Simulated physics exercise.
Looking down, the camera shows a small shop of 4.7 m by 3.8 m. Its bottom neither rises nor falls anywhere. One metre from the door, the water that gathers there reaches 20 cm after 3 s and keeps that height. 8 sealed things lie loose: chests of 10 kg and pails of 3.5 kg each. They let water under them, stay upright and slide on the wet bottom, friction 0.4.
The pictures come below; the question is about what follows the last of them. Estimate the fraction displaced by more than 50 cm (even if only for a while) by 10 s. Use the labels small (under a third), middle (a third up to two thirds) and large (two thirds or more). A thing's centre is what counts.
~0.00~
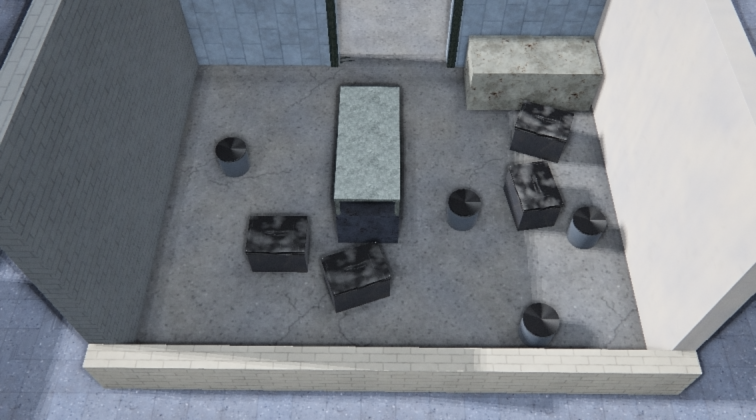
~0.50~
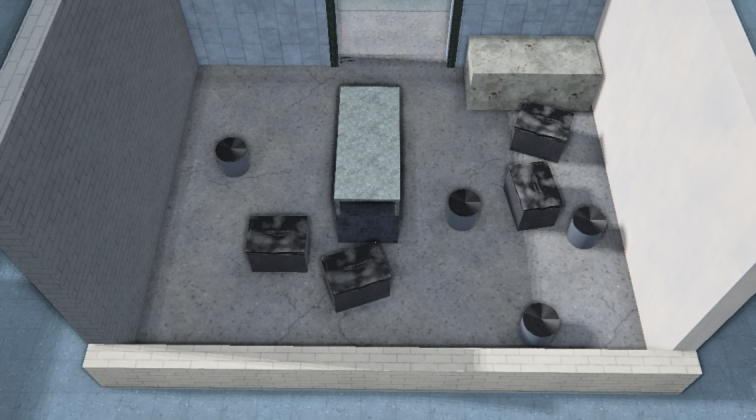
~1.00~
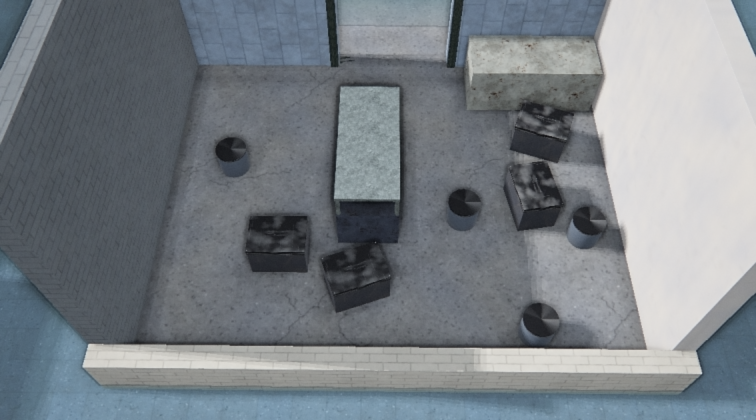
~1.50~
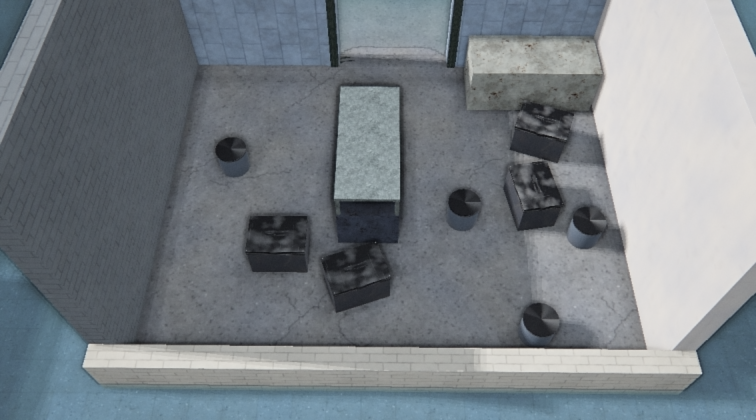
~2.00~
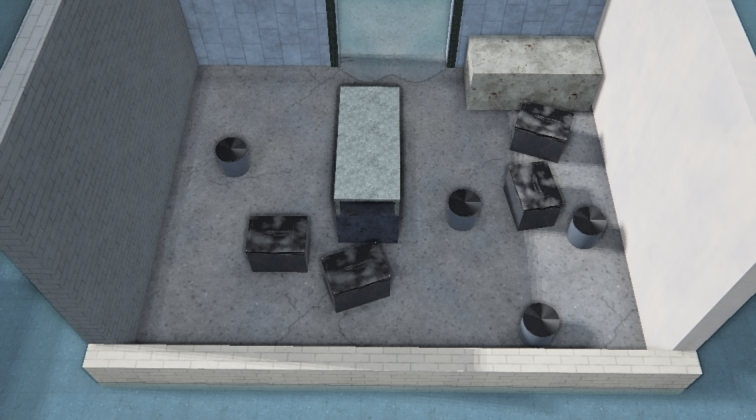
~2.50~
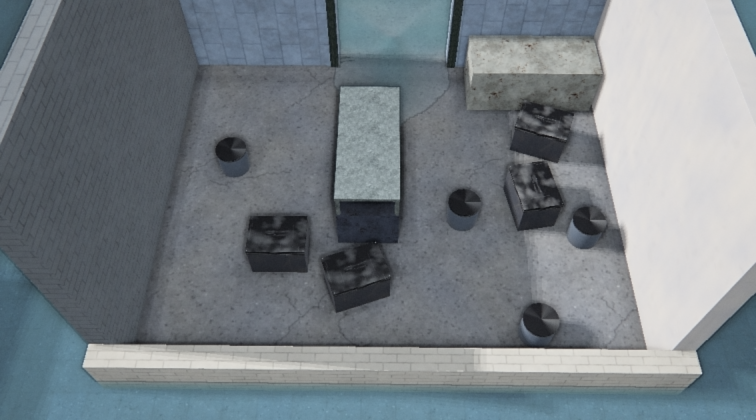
Large.
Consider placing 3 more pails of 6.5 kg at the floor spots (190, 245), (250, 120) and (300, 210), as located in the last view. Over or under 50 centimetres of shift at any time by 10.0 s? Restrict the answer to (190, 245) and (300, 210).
In that order: Beyond the mark, within the mark.
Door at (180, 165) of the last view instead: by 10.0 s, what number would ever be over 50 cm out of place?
Then 5.
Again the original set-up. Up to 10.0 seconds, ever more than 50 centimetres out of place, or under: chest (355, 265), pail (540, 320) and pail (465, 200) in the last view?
So that's inside it for the first, beyond it for the second and beyond it for the last.
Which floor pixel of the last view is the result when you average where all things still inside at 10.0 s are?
They're centred close to (457, 266).
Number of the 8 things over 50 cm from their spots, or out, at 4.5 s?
By that point, 0.
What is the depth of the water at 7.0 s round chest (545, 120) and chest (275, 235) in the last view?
Some 4 cm at the first, some 2 cm at the second.
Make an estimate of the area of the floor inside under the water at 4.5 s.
I'd estimate close to 8.0 m2.
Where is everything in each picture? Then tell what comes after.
A chest at (536, 185), on the bottom; a chest at (356, 267), on the bottom; water covers 0.0 m2; 0 of 8 have shifted, in the first frame.
A chest at (536, 185), on the bottom; a chest at (356, 267) rests on the ground; 0.0 m2 under water; 0 of 8 have shifted, in the second frame.
A chest at (536, 185) rests on the ground; a chest at (356, 267) rests on the ground; water covers 0.0 m2; 0 of 8 have shifted, in the third frame.
A chest at (536, 185), on the bottom; a chest at (356, 267) rests on the ground; water covers 0.0 m2; 0 of 8 have shifted, in the fourth frame.
A chest at (536, 185) rests on the ground; a chest at (356, 267) rests on the ground; water covers 0.2 m2; 0 of 8 have shifted, in the fifth frame.
A chest at (536, 185) rests on the ground; a chest at (356, 267), on the bottom; 0.9 m2 under water; 0 of 8 have shifted, in the sixth frame.
After 3.5 s 0 of 8 are over 50 cm from their spots; 0 afloat.
After 4.5 s 0 of 8 are over 50 cm from their spots; 0 afloat.
After 7.0 s 4 of 8 are over 50 cm from their spots; 5 afloat.
After 10.0 s 6 of 8 are over 50 cm from their spots, and 6 have been at some point; 8 afloat.
